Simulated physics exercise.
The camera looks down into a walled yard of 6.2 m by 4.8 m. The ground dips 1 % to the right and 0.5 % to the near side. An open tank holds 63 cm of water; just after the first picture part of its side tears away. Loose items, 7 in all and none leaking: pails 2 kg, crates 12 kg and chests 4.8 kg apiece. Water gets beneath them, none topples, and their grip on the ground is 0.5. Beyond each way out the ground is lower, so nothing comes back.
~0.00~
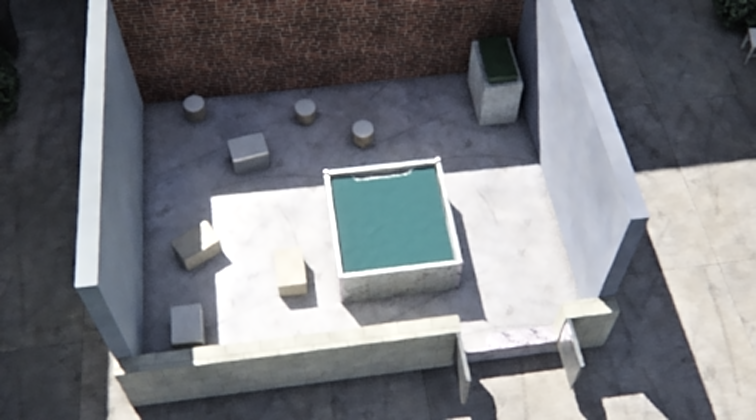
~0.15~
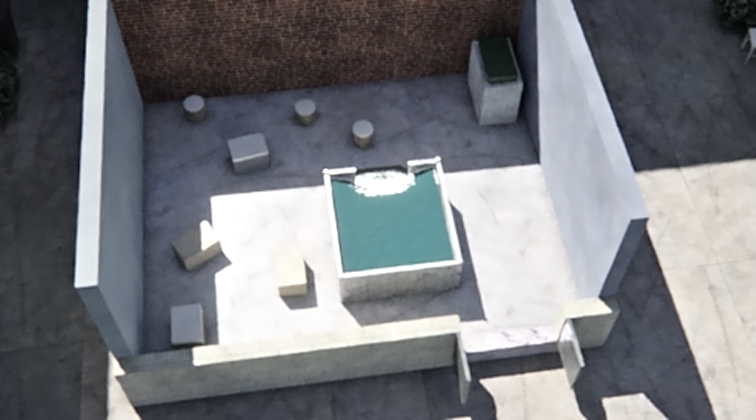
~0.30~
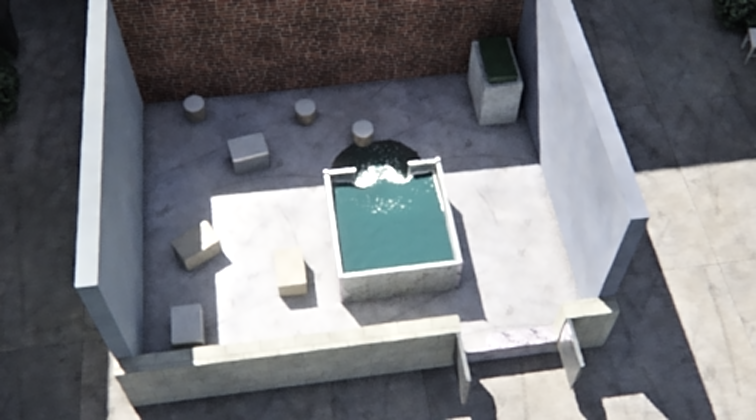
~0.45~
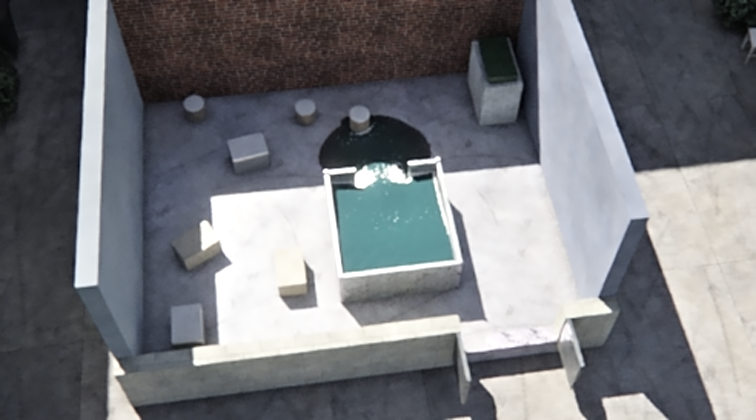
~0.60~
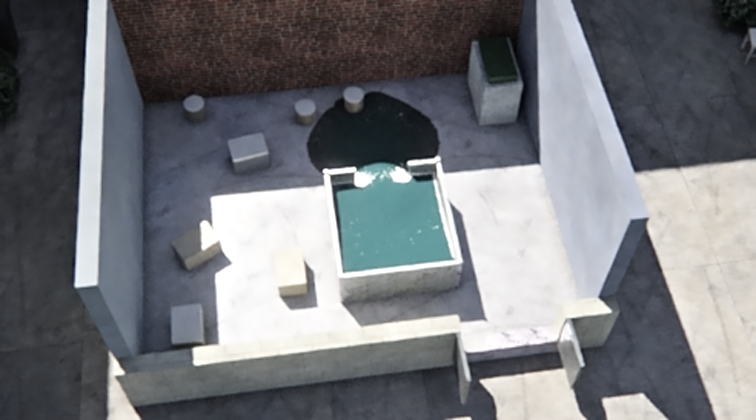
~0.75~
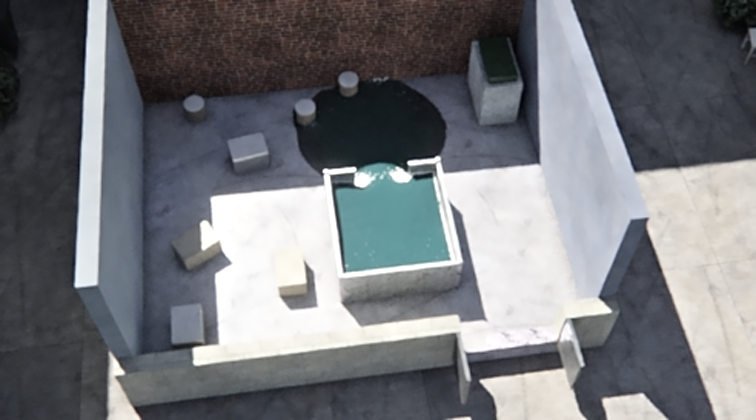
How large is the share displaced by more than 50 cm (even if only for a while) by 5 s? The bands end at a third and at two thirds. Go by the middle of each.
It is one to two thirds.
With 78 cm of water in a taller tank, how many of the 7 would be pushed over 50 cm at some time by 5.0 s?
Then 4.
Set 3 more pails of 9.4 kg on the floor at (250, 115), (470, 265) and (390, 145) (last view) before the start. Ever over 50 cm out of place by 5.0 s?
In turn: Over, less, past it.
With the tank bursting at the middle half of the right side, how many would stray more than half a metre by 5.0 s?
Then 2.
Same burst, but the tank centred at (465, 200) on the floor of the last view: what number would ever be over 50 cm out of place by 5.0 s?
In that case 4 of them.
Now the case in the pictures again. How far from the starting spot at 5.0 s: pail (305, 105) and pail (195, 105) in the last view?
In turn: 250 cm, 350 cm.
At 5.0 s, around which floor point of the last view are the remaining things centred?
At about (208, 251).
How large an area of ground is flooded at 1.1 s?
Some 9.0 m2.
After 1.1 s 1 of 7 are over 50 cm from their spots; 1 afloat.
After 2.2 s 2 of 7 are over 50 cm from their spots; 2 afloat.
After 3.5 s 3 of 7 are over 50 cm from their spots; 2 afloat.
After 5.0 s 3 of 7 are over 50 cm from their spots, and 3 have been at some point; 3 afloat.
